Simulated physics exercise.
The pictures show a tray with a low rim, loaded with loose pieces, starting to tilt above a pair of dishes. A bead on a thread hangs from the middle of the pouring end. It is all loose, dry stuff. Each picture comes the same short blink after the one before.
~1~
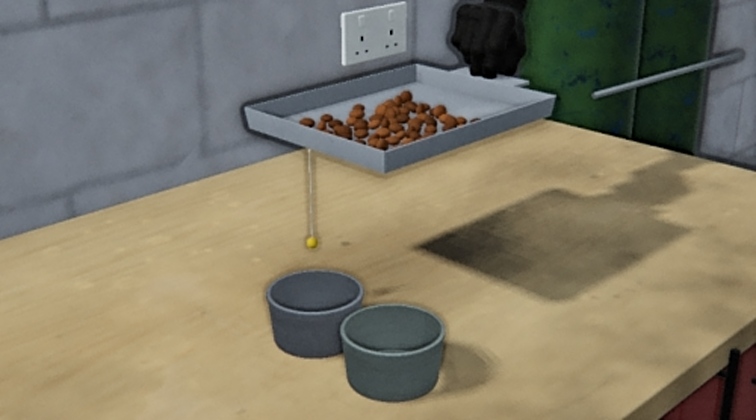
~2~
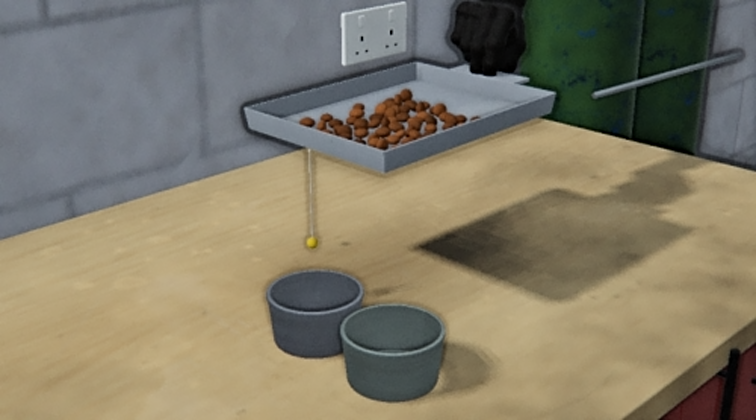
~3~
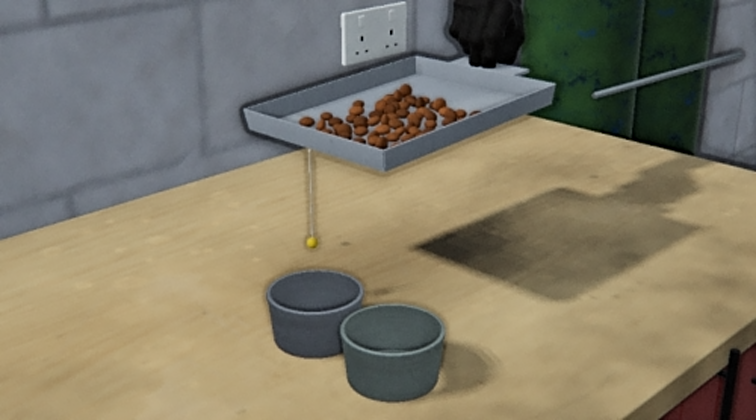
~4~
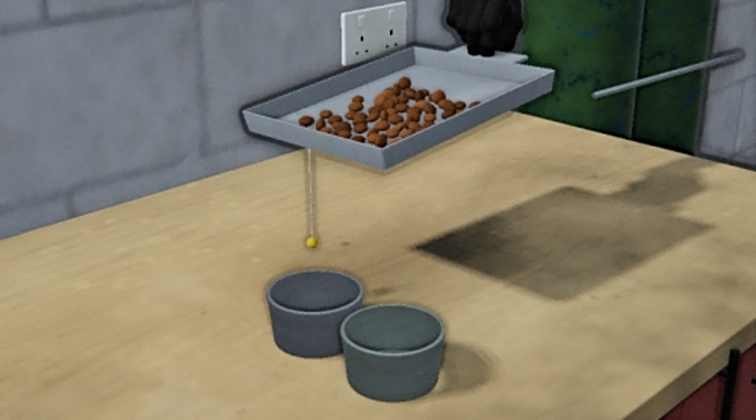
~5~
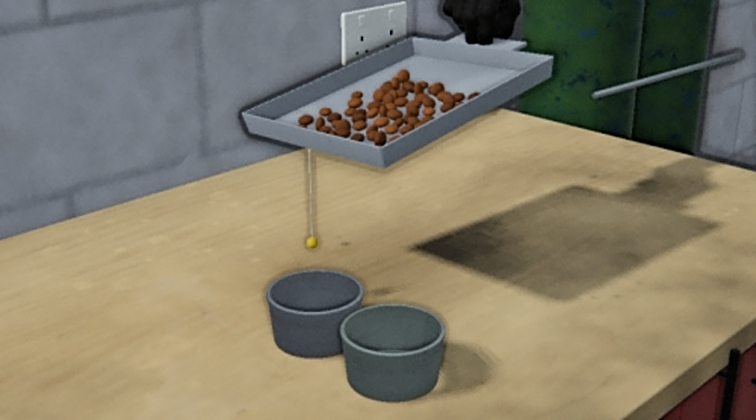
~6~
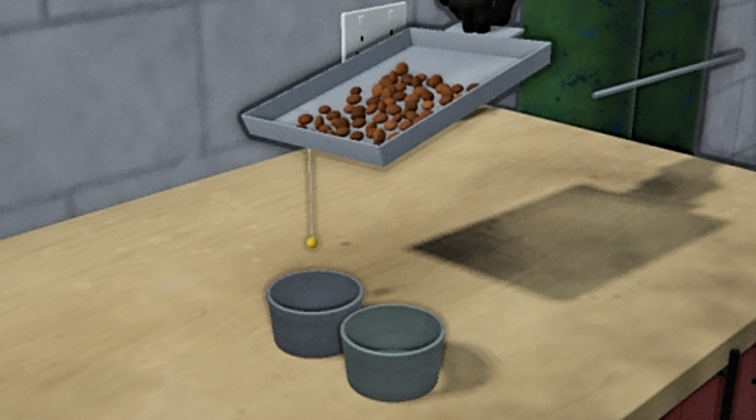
The clip shows a grey tray of brown kibble held above two small dishes on a wooden counter, a yellow bead hanging nearby. A black gripper slowly raises the tray's far side, slanting it slightly while the dishes stay still.
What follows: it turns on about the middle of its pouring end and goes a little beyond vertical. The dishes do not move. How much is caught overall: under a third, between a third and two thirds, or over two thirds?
Caught overall: Less than a third.
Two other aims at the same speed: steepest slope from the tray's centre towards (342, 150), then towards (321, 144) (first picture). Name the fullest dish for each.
First left, then the left dish.
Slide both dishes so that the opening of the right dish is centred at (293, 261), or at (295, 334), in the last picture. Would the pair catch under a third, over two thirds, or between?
The first try: The middle third. The second: Below one third.
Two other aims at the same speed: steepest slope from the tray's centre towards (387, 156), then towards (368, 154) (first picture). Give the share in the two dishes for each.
The first gives 20 %, the second 60 %.
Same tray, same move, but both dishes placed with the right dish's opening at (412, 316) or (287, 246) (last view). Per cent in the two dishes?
Near 0 % and 30 %.
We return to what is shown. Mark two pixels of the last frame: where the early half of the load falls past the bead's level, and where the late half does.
The first part at (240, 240); the rest at (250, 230).
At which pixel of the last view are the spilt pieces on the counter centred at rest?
Around (217, 296).
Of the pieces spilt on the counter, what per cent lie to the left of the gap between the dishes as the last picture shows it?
Roughly 100 in a hundred.
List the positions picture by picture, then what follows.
In the first picture, corners of the pouring end near (249, 107) and (385, 150), level; middle of the load near (386, 125), bits of dog kibble; left dish near (280, 326); right dish near (357, 367); bead on its thread near (313, 243).
In the second picture, corners of the pouring end near (249, 108) and (384, 150), level; middle of the load near (386, 124).
In the third picture, corners of the pouring end near (248, 109) and (384, 149), tipped barely, lowest at the left corner; middle of the load near (385, 121).
In the fourth picture, corners of the pouring end near (247, 111) and (382, 148), tipped a little, lowest at the left corner; middle of the load near (385, 117).
In the fifth picture, corners of the pouring end near (246, 113) and (381, 146), tipped a little, lowest at the left corner; middle of the load near (384, 112).
In the sixth picture, corners of the pouring end near (246, 115) and (379, 145), tipped a little, lowest at the left corner; middle of the load near (383, 108); left dish near (280, 326); right dish near (357, 367).
Shortly afterwards, tray tipped steeply; the whole lot on the tray.
Next, tray tipped right over; all but a few on the tray; only a few in the air.
Some moments later, tray tipped past a quarter turn; a little in the left dish; all but a few outside both.
In the end, tray tipped past a quarter turn; none at all in the right dish; a little in the left dish; all but a few outside both.
